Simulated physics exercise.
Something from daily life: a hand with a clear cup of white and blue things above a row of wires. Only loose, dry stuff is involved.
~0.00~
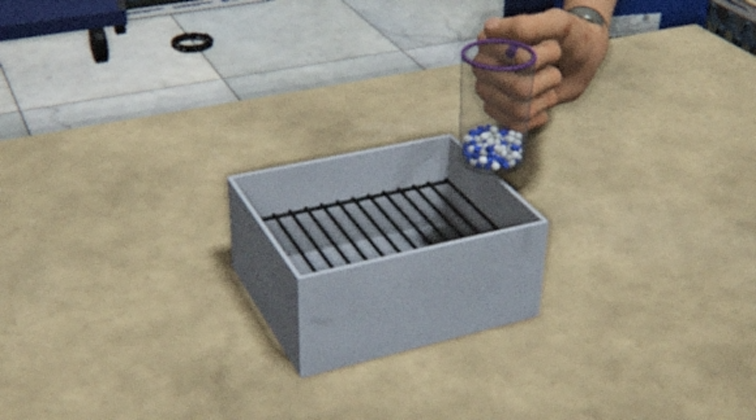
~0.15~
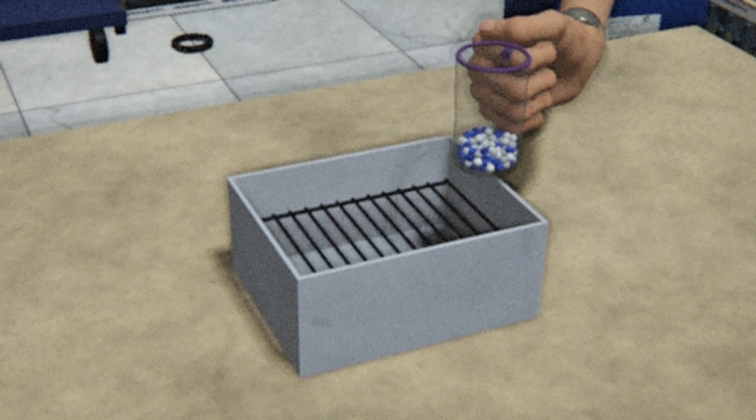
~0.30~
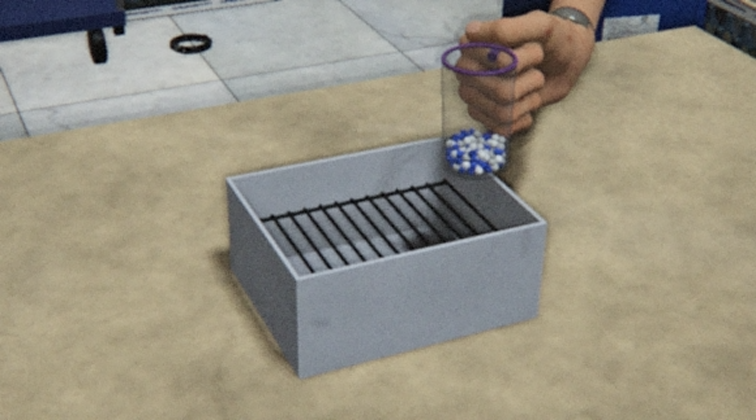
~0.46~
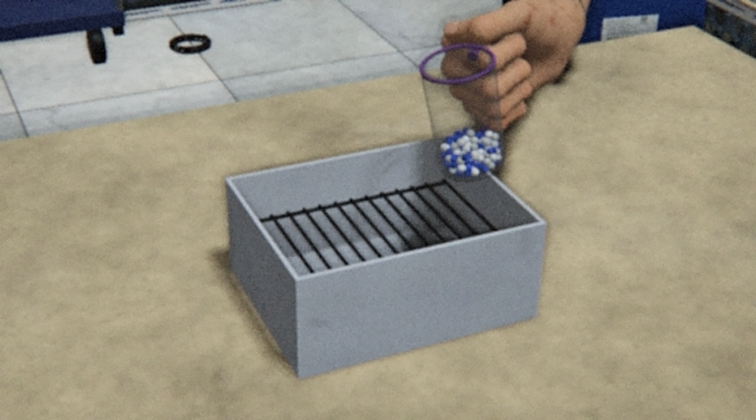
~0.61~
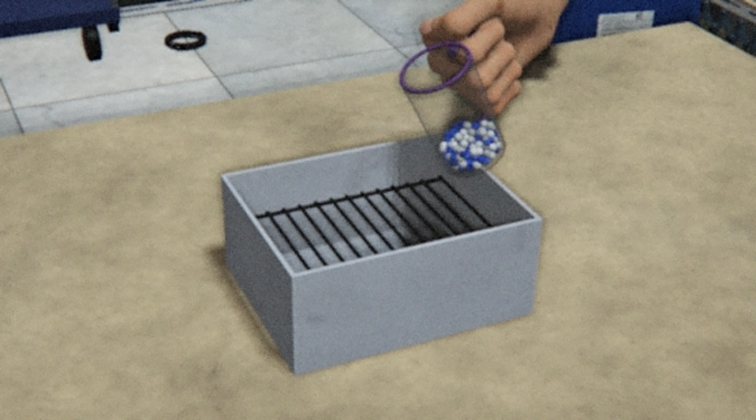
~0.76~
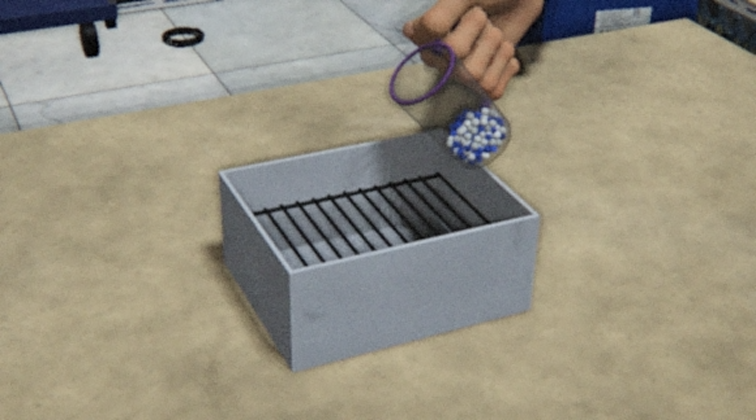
A hand held a clear, purple-rimmed cup of small blue and white pieces above a gray box with a wire rack inside, moved it a little left, then steadily tilted it leftward.
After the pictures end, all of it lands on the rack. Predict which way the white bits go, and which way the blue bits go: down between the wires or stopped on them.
My prediction: The white ones go down between the wires; the blue ones go down between the wires.
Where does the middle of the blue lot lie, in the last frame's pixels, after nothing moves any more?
When the motion stops, its middle lies near (358, 285) in the final view.
Around 1.17 s, white ones, all in the cup; blue ones, all in the cup.
Around 1.52 s, white ones, all in the cup; blue ones, all in the cup.
Around 1.83 s, white ones, about a third on or over the wires, about two thirds under the rack; blue ones, a stray few in the cup, about a third on or over the wires, about two thirds under the rack.
Finally (2.9 s), white ones, all under the rack; blue ones, all under the rack.
